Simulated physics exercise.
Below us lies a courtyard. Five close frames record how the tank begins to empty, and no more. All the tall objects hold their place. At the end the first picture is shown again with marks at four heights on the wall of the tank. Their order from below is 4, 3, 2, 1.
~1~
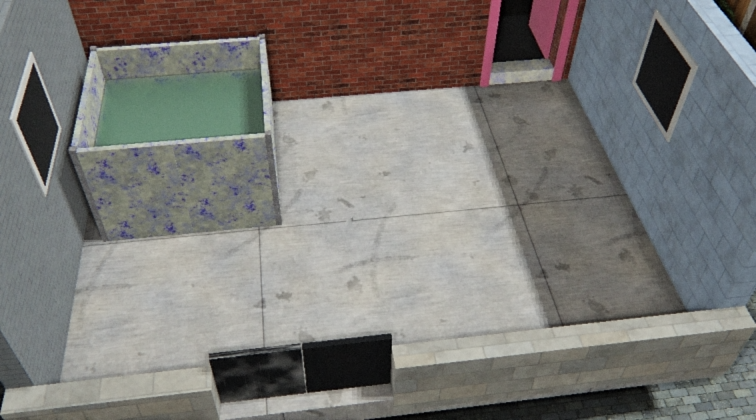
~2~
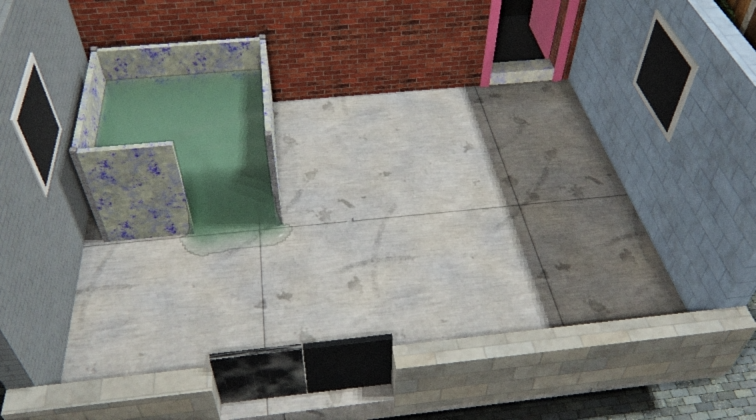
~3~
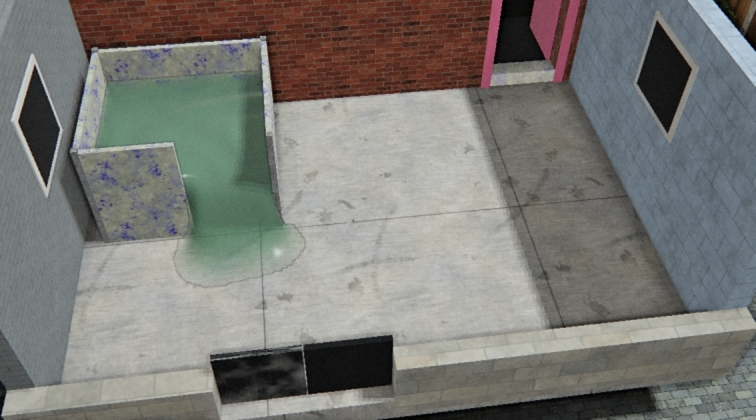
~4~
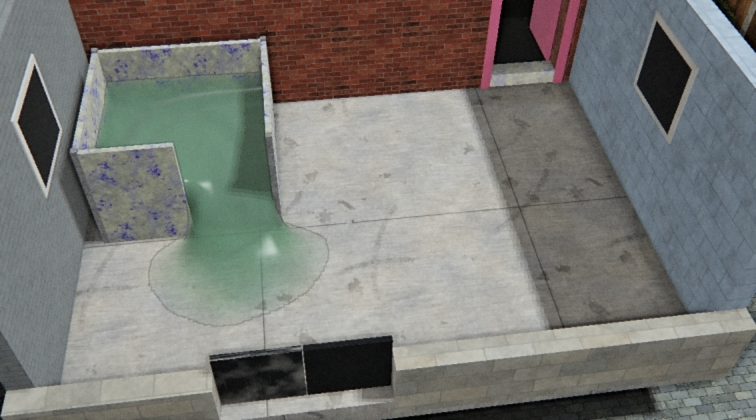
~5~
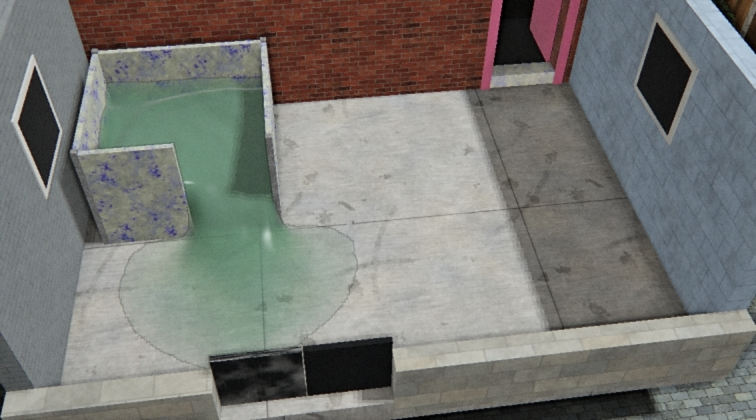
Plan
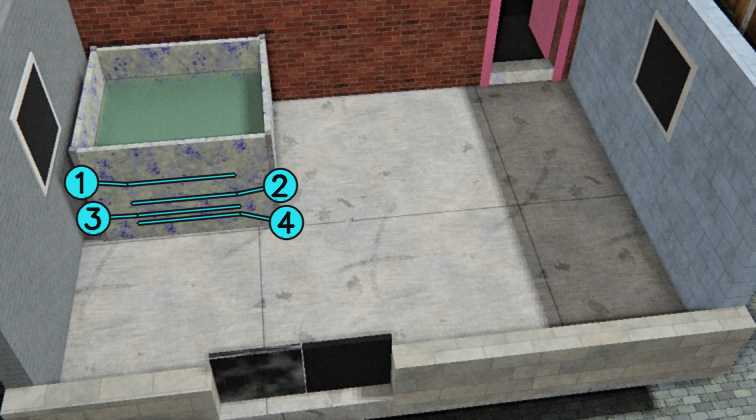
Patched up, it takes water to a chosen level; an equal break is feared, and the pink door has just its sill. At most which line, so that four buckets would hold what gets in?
I would pick mark 1.
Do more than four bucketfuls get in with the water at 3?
No, not at all.
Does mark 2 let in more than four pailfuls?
No, not at all.
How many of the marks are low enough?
All four.
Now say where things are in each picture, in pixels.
Water in the tank at rest, its middle at (182, 118); foot of the pink doorway at (520, 82); shut gate at (302, 353), in the first picture.
Front seen at (190, 245), 1 % of the ground wet, in the second picture.
Front seen at (200, 279), 3 % of the ground wet, in the third picture.
Front seen at (217, 319), 7 % of the ground wet, in the fourth picture.
Front seen at (339, 293), 14 % of the ground wet, in the fifth picture.
On the marked copy, 1 at (180, 179); 2 at (185, 198); 3 at (188, 210); 4 at (190, 218); from the bottom up 4, 3, 2, 1.
Choosing 1, a splash gets over, under a bucket.
Choosing 2, nothing gets over.
Choosing 3, nothing gets over.
Choosing 4, nothing gets over.
